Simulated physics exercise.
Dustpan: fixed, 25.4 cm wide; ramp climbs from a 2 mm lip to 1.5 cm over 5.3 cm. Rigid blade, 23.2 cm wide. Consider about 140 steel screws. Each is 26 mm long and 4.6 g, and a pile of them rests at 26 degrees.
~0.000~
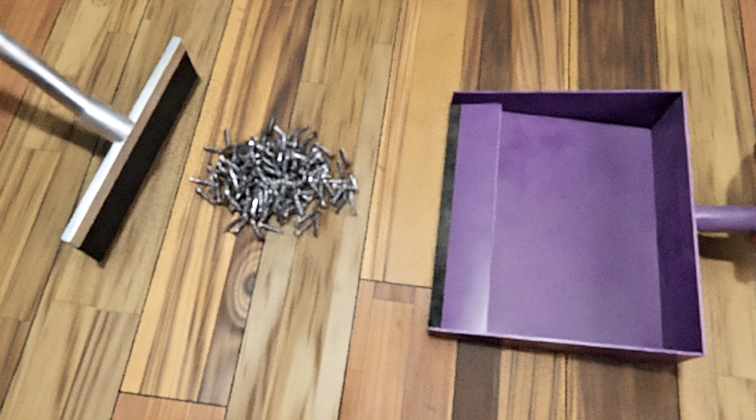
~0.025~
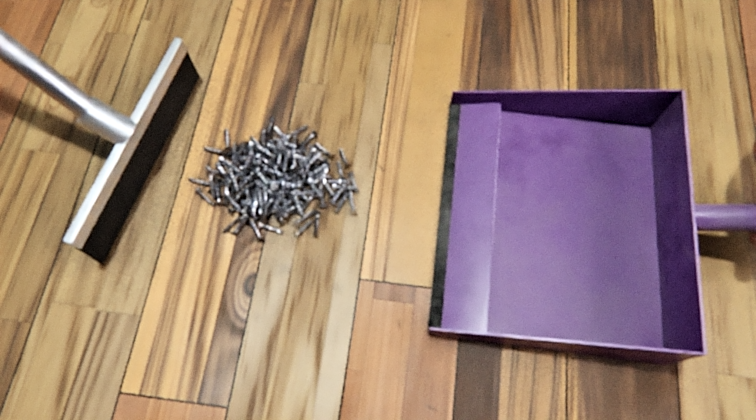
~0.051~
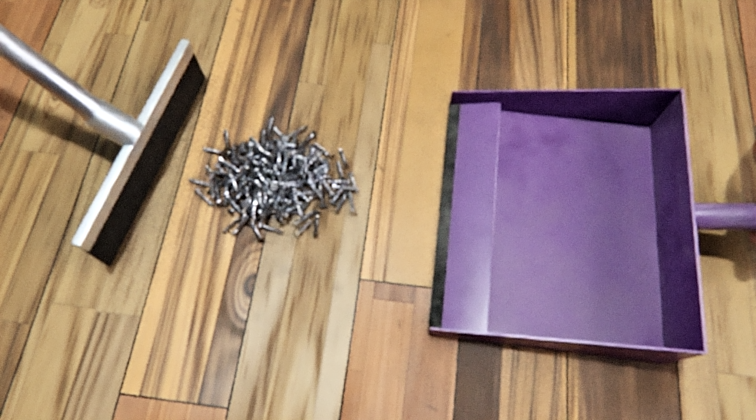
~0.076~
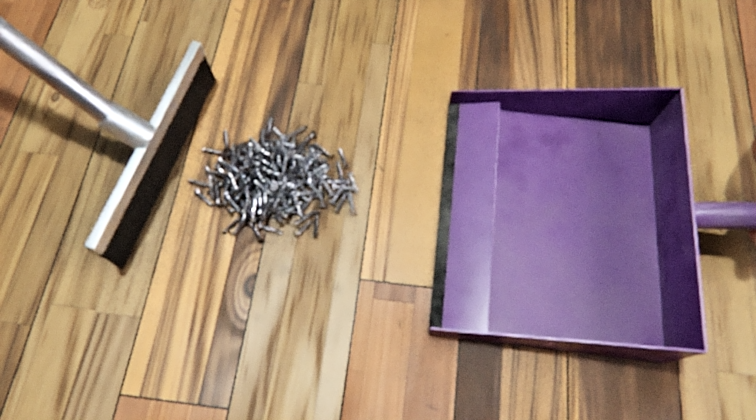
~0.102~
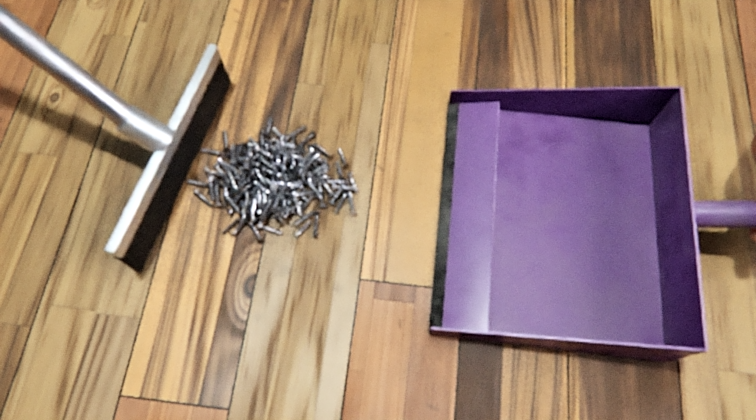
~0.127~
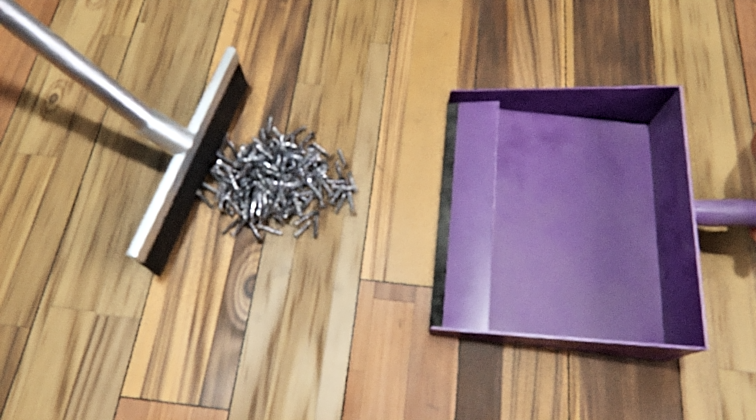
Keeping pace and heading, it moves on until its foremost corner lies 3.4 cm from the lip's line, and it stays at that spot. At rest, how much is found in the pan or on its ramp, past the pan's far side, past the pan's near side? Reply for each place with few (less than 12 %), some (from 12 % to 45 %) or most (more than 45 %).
Pan - some; far side - few; near side - few.
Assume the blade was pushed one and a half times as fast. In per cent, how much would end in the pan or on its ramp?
About 55 per cent.
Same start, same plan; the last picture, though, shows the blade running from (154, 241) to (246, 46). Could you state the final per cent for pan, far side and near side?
Pan: 30, far side: 0, near side: 0.
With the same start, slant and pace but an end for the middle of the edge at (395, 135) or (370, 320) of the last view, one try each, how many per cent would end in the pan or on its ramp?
Roughly 15 % and 20 %.
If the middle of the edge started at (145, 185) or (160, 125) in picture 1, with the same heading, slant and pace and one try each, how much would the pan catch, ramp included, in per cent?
Roughly 35 % and 25 %.
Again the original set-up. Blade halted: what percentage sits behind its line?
Estimate: Around 0 %.
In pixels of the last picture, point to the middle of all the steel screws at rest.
Close to pixel (431, 212).
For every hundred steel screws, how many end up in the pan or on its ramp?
Estimate: Close to 25 %.
After 0.26 s, middle of the blade 14 cm from the lip; 0 % over the lip, far side 0 %, near side 0 %.
Then, at 0.34 s, middle of the blade 8 cm from the lip; 0 % over the lip, far side 0 %, near side 0 %.
After 0.57 s, middle of the blade 5 cm from the lip; 25 % over the lip, far side 0 %, near side 0 %.
By 1.0 s all is still; pan 25 %, far side 0 %, near side 0 %, in front of the lip or behind the blade 75 %.
